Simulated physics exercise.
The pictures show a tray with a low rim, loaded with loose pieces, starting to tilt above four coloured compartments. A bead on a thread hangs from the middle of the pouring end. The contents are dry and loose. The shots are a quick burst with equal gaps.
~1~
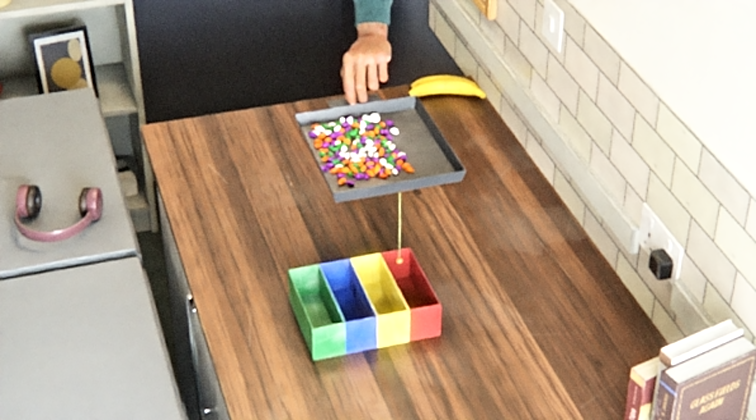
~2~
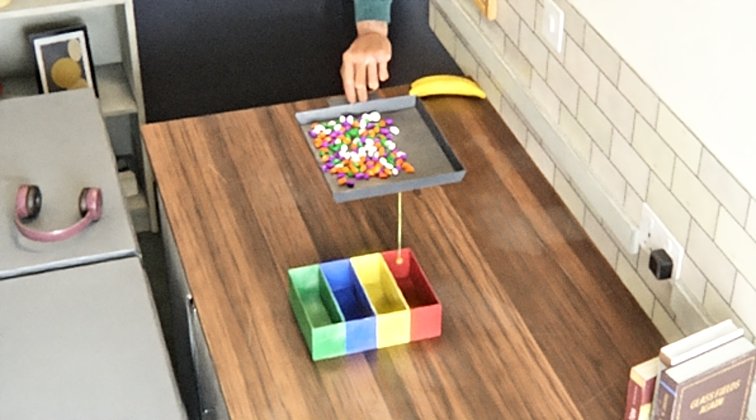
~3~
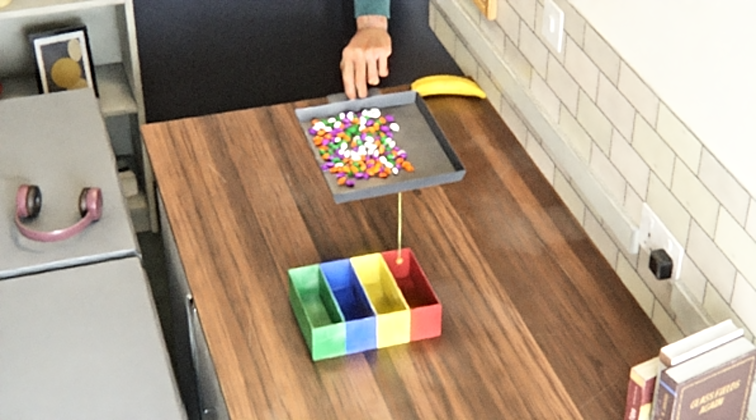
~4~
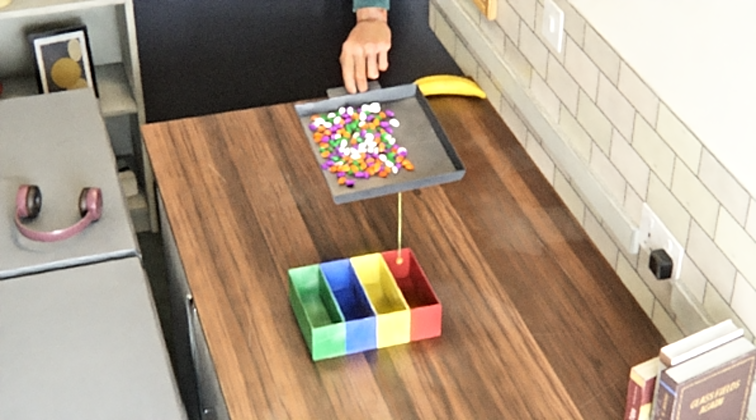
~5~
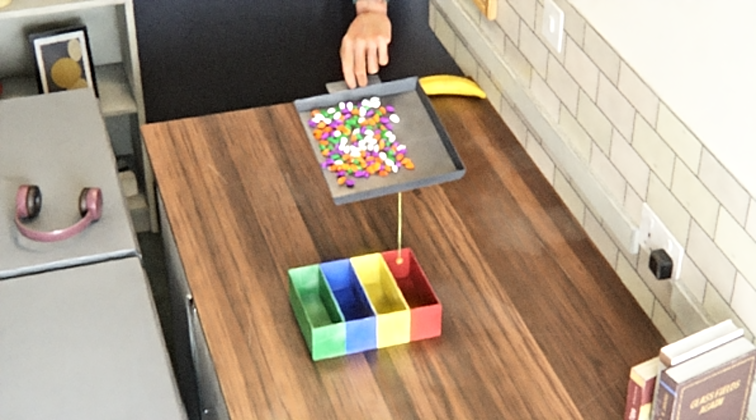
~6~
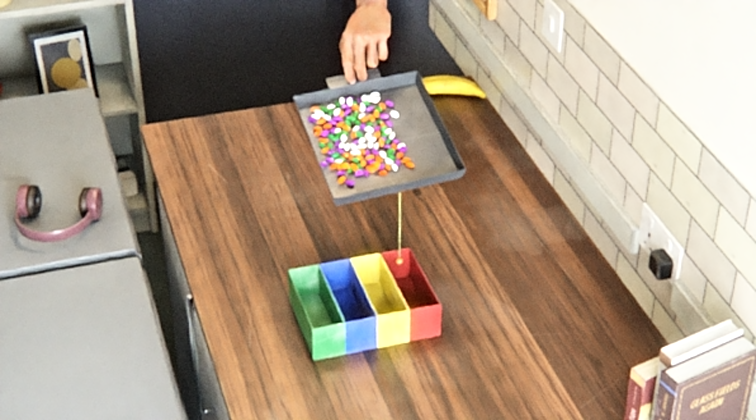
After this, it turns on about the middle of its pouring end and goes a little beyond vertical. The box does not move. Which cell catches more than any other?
The blue cell gets the most.
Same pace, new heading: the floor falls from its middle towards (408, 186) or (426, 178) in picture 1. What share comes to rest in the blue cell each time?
The first gives 10 %, the second 0 %.
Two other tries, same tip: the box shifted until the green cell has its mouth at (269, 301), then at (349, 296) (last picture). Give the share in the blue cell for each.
Roughly 0 per cent, and 30 per cent.
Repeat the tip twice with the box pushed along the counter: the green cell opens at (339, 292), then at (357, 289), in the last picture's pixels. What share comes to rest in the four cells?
Near 100 % and 80 %.
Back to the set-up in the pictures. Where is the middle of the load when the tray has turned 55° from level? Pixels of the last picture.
Near (359, 167).
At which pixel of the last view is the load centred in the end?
Roughly at (357, 323).
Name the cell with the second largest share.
Second comes the yellow one.
Soon after the last picture, tray tipped steeply; all on the tray.
A little later, tray tipped right over; nearly all on the tray; a stray few in the blue cell; a stray few in the green cell; a stray few in the yellow cell; a stray few falling or outside the box.
Later still, tray tipped past a quarter turn; about two thirds in the blue cell; about a quarter in the yellow cell; a small part in the green cell; a small part in the red cell; a stray few falling or outside the box.
At rest, tray tipped past a quarter turn; about two thirds in the blue cell; about a quarter in the yellow cell; a small part in the green cell; a small part in the red cell; a stray few outside the box.
